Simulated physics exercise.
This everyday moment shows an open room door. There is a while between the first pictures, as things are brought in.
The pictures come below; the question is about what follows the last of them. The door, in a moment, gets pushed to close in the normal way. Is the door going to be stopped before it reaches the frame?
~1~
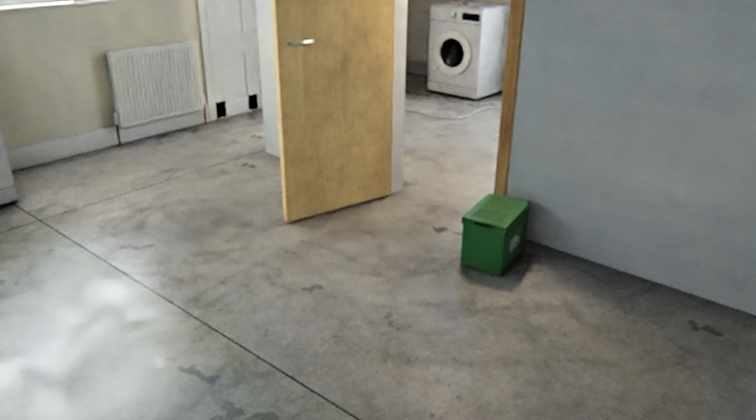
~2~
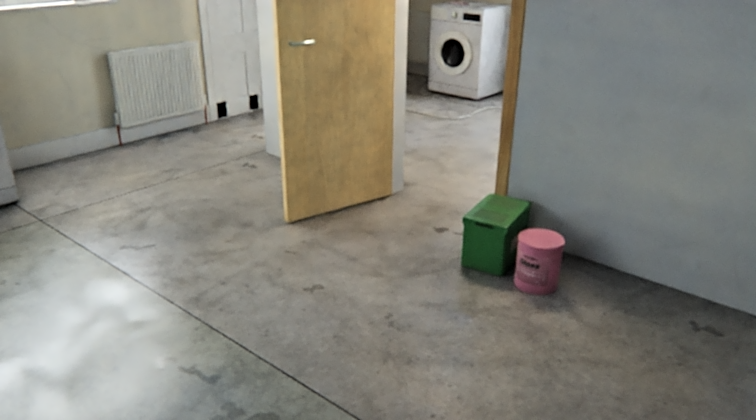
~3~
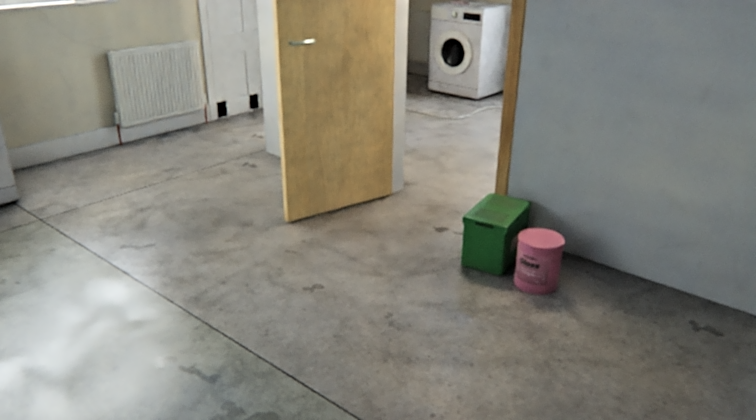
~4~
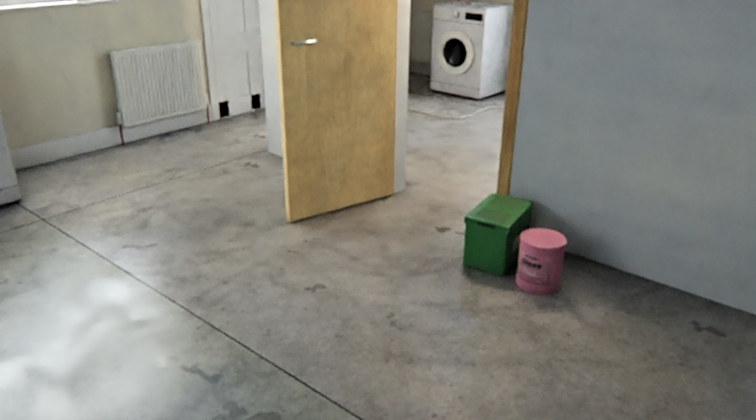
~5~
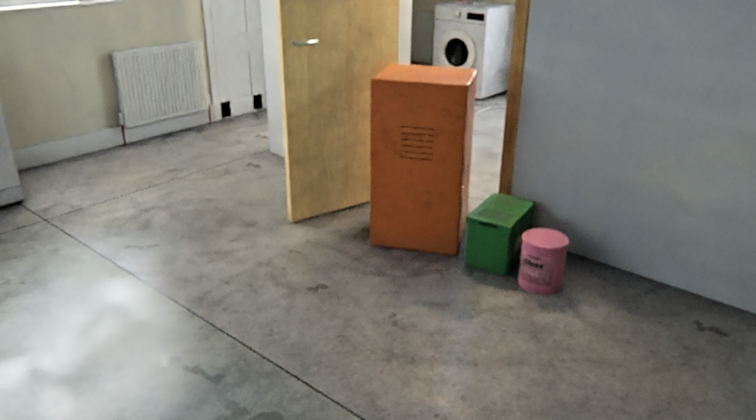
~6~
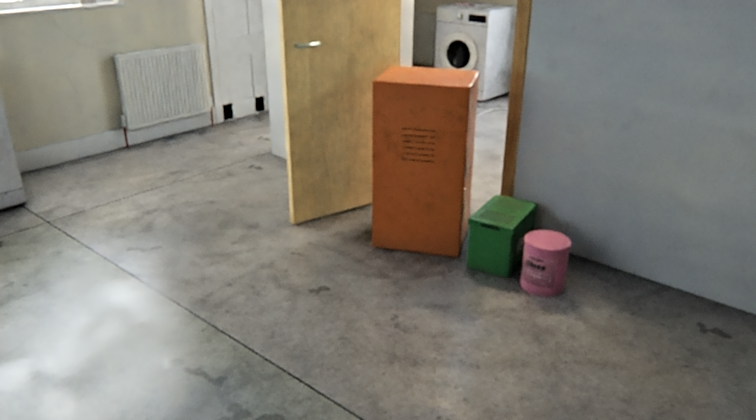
Yes, it is stopped.
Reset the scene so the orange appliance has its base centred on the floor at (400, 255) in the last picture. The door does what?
Well, then the door stays ajar.
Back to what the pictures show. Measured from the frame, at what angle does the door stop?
The answer is roughly 60°.
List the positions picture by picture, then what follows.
Door wide open and still, in the first picture.
Door wide open and still; pink pail (538, 262); green tote (496, 234), in the second picture.
Door wide open and still; pink pail (538, 261); green tote (496, 234), in the third picture.
Door wide open and still; pink pail (540, 261); green tote (498, 234), in the fourth picture.
Door wide open and still; pink pail (542, 261); green tote (499, 234), in the fifth picture.
Door wide open and still; orange appliance (425, 161); pink pail (545, 263), in the sixth picture.
Then, 0.50 s past the last view, open by 98°.
Then, 0.90 s past the last view, open by 86°.
Then, 1.20 s past the last view, open by 75°.
Then, 1.40 s past the last view, open by 67°.
Finally, open by 62°; all 3 still in place. Final places as the last picture's camera would see them, orange appliance near (425, 161).
